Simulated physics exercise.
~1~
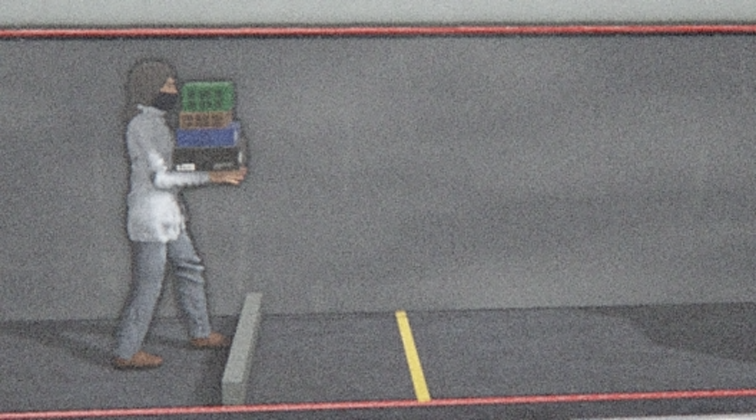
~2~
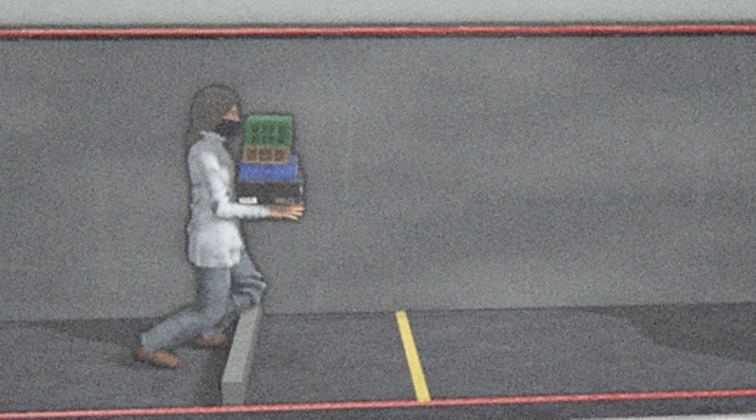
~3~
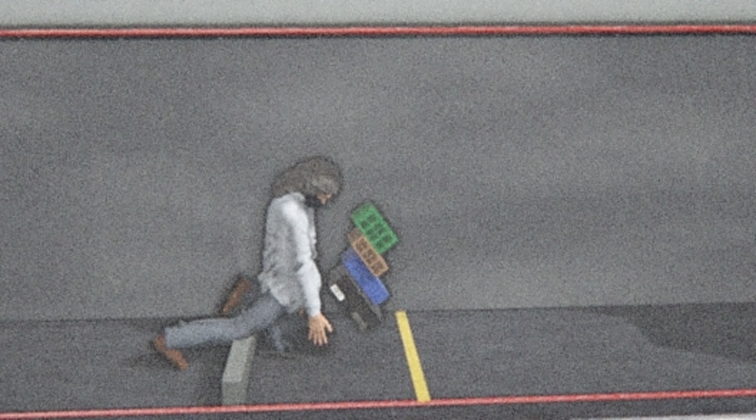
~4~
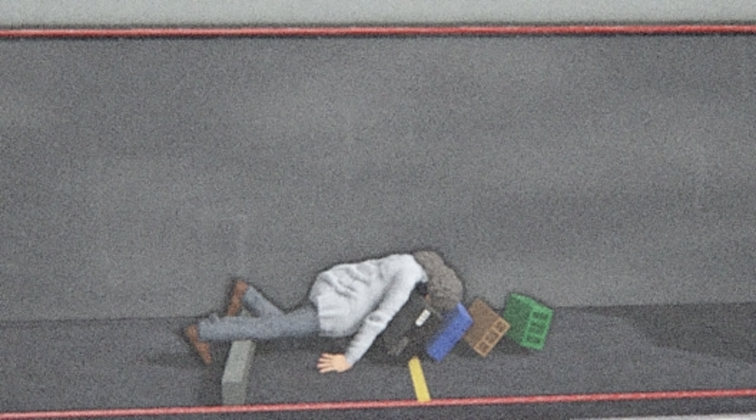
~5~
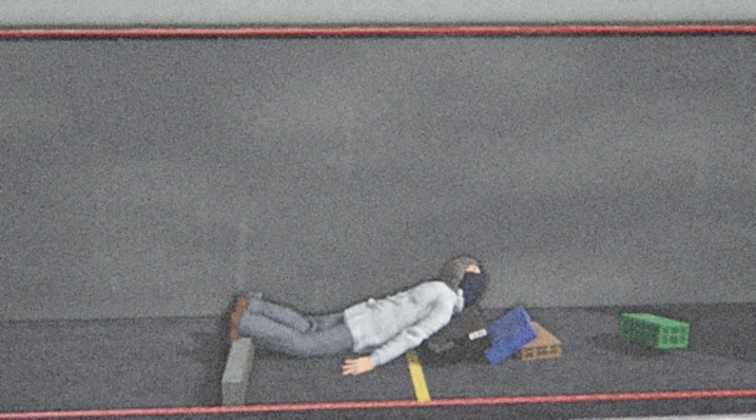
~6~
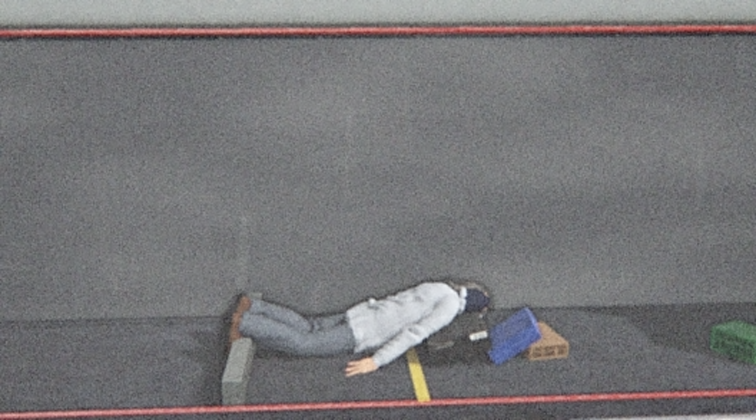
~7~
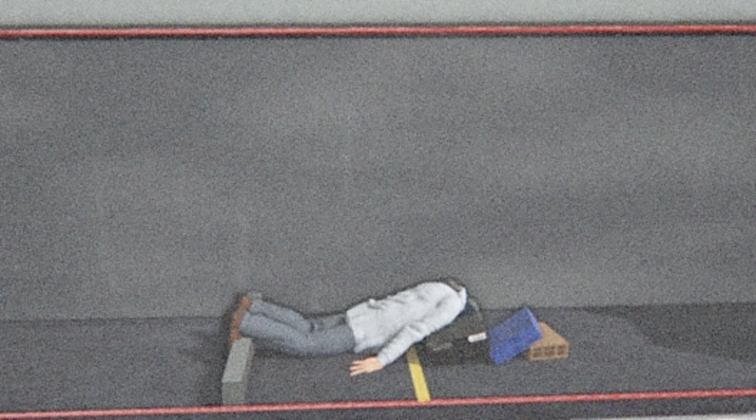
In the video, a masked person carrying a stack of crates and parcels moves right, topples over a low rail and lands face down with feet against it, as the load spills past a yellow line and the green crate slides out of view.
